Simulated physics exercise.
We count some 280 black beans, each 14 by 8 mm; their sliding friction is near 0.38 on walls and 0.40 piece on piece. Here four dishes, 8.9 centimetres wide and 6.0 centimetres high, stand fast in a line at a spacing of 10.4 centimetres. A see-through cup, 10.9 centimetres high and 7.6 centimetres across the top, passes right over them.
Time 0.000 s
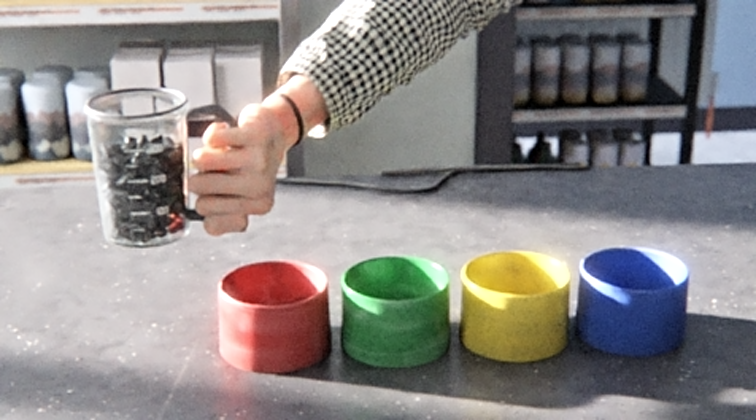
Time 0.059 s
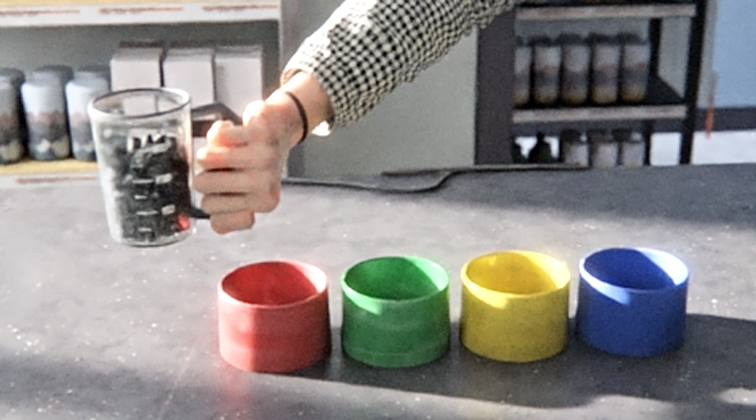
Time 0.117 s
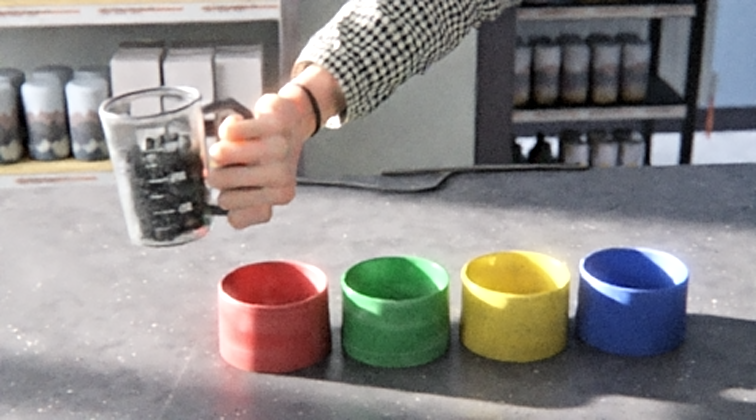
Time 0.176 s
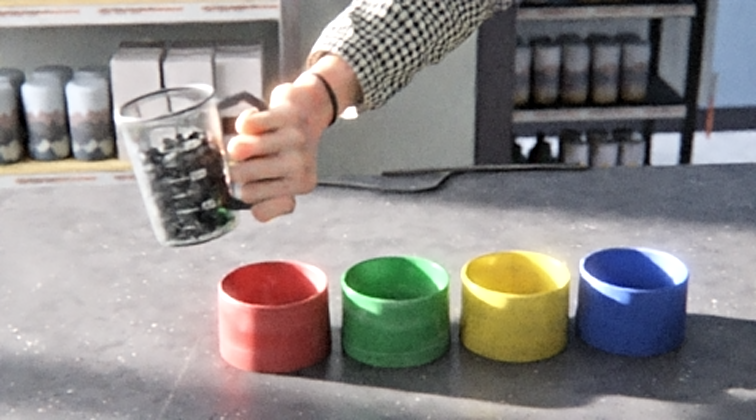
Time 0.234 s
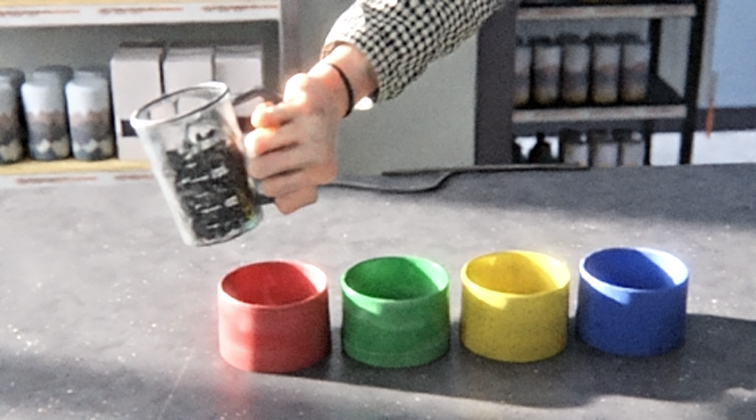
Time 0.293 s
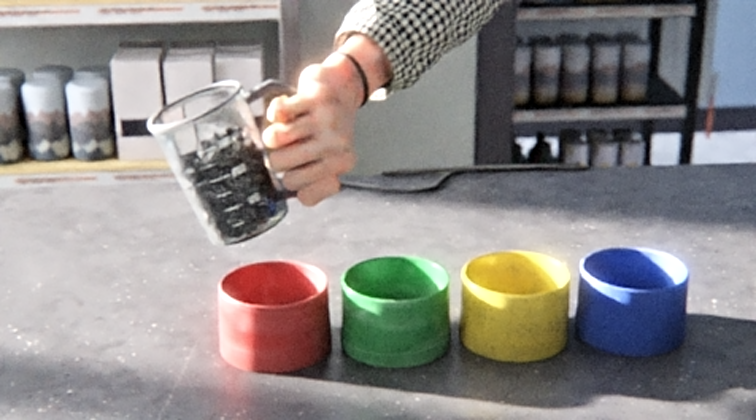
A hand in a checkered sleeve held a clear cup of small black pieces above a dark table, then moved it a little to the right while tilting it, near four dishes colored red, green, yellow and blue.
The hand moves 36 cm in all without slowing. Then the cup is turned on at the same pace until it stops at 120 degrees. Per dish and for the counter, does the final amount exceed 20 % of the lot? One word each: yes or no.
Red dish: No; blue dish: No; green dish: No; yellow dish: Yes; counter: No.
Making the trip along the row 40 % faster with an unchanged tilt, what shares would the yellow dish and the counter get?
Shares - yellow 100, counter 0.
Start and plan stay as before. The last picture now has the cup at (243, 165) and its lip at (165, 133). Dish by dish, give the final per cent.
Then red 0, blue 0, green 0, and yellow 90.
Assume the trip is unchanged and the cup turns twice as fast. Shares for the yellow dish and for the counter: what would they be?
I'd say yellow ends at 0 while the counter ends at 20.
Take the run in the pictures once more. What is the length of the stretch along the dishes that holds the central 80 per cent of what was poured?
Some 5 cm.
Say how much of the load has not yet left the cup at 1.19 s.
100 %.
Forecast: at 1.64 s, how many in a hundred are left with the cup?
Estimate: Some 40 %.
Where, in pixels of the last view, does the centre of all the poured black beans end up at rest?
Look around (506, 304) in the last picture.
After 0.83 s, tilt 67 degrees; cup holds 100 %.
After 1.19 s, tilt 99 degrees; cup holds 100 %.
After 1.64 s, tilt 120 degrees; cup holds 40 %, yellow 50 %.
By 2.5 s all is still; red 0 %, blue 0 %, green 0 %, yellow 95 %, counter 0 %.
